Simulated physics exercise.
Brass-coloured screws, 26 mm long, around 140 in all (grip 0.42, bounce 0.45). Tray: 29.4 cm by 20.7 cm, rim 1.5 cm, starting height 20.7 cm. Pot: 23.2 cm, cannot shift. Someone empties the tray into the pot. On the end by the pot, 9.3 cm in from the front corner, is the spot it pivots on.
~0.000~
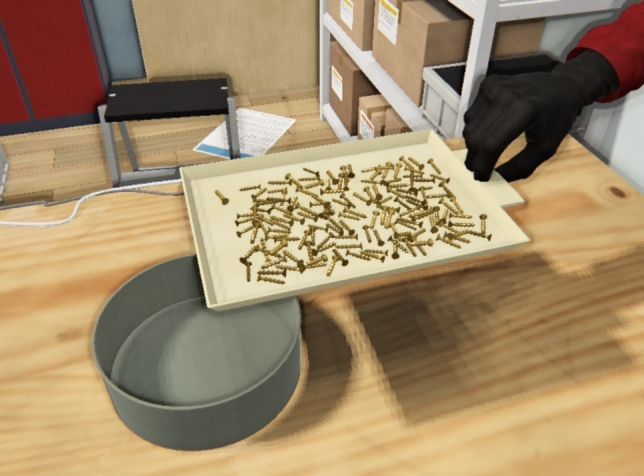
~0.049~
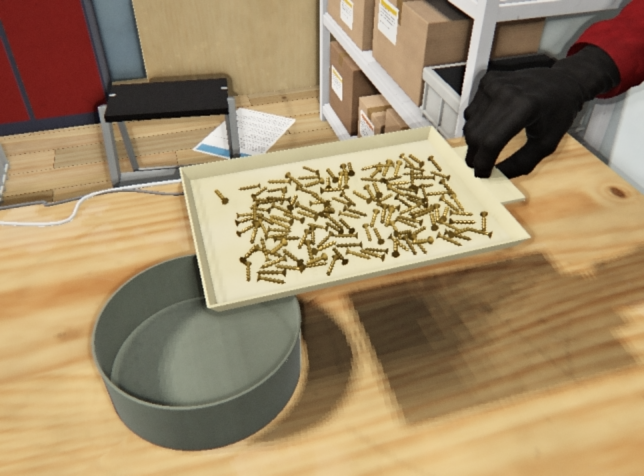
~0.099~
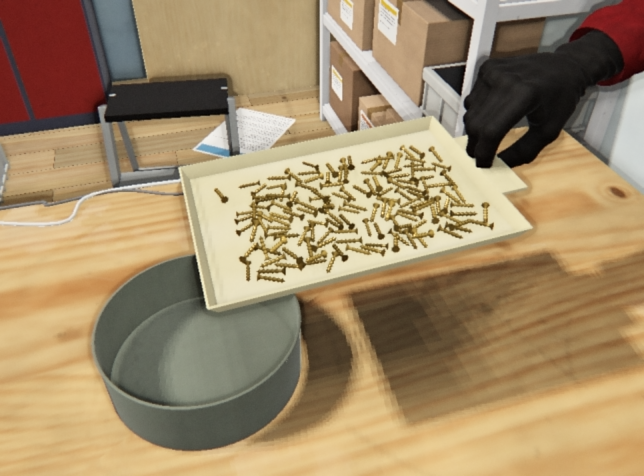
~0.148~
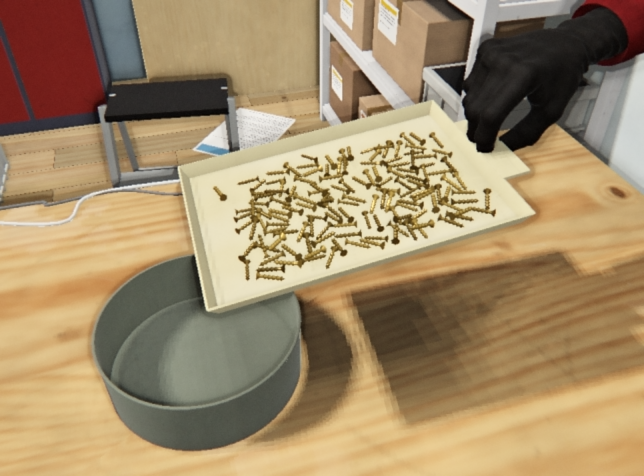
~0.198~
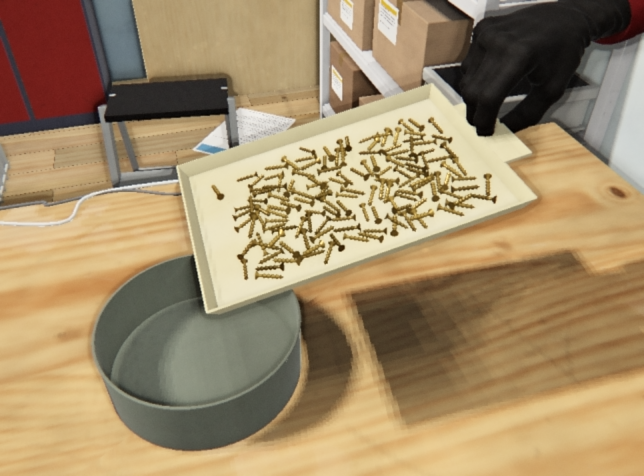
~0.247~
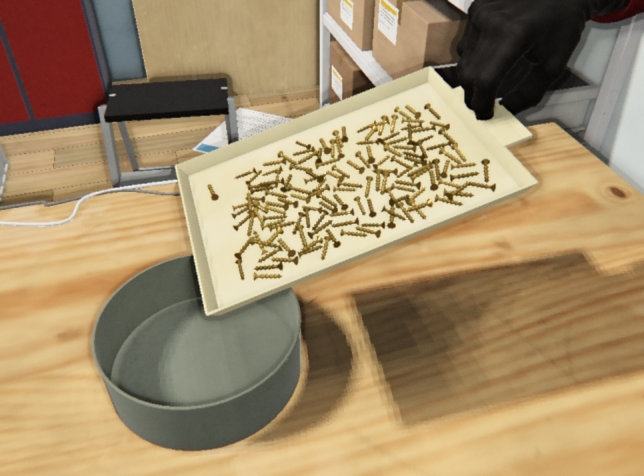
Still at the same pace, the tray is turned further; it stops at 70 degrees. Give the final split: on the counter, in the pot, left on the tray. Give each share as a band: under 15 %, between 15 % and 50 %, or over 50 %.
At the end, counter: A noticeable amount; pot: The main mass; tray: Only a little.
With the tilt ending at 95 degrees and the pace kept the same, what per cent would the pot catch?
The pot would get around 70 per cent.
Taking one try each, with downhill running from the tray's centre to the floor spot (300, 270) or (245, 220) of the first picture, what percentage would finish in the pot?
Some 30 and 85 per cent.
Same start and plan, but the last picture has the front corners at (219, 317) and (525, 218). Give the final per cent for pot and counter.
Final per cent - pot 30, counter 70.
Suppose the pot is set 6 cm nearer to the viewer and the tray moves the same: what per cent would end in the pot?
Near 90 per cent in that case.
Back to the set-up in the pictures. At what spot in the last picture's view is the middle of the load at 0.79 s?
I'd put it close to (188, 284).
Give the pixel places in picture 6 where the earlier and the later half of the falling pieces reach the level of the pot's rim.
Around (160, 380), then around (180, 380).
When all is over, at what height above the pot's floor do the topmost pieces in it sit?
It reaches roughly 2.0 cm.
After 0.57 s, tilt 42 degrees; the tray holds 100 %, the pot 0 %.
Then, at 0.79 s, tilt 60 degrees; the tray holds 55 %, the pot 0 %.
Then, at 1.12 s, tilt 70 degrees; the tray holds 5 %, the pot 60 %.
At rest (2.3 s), counter 30 %, pot 65 %, tray 5 %.
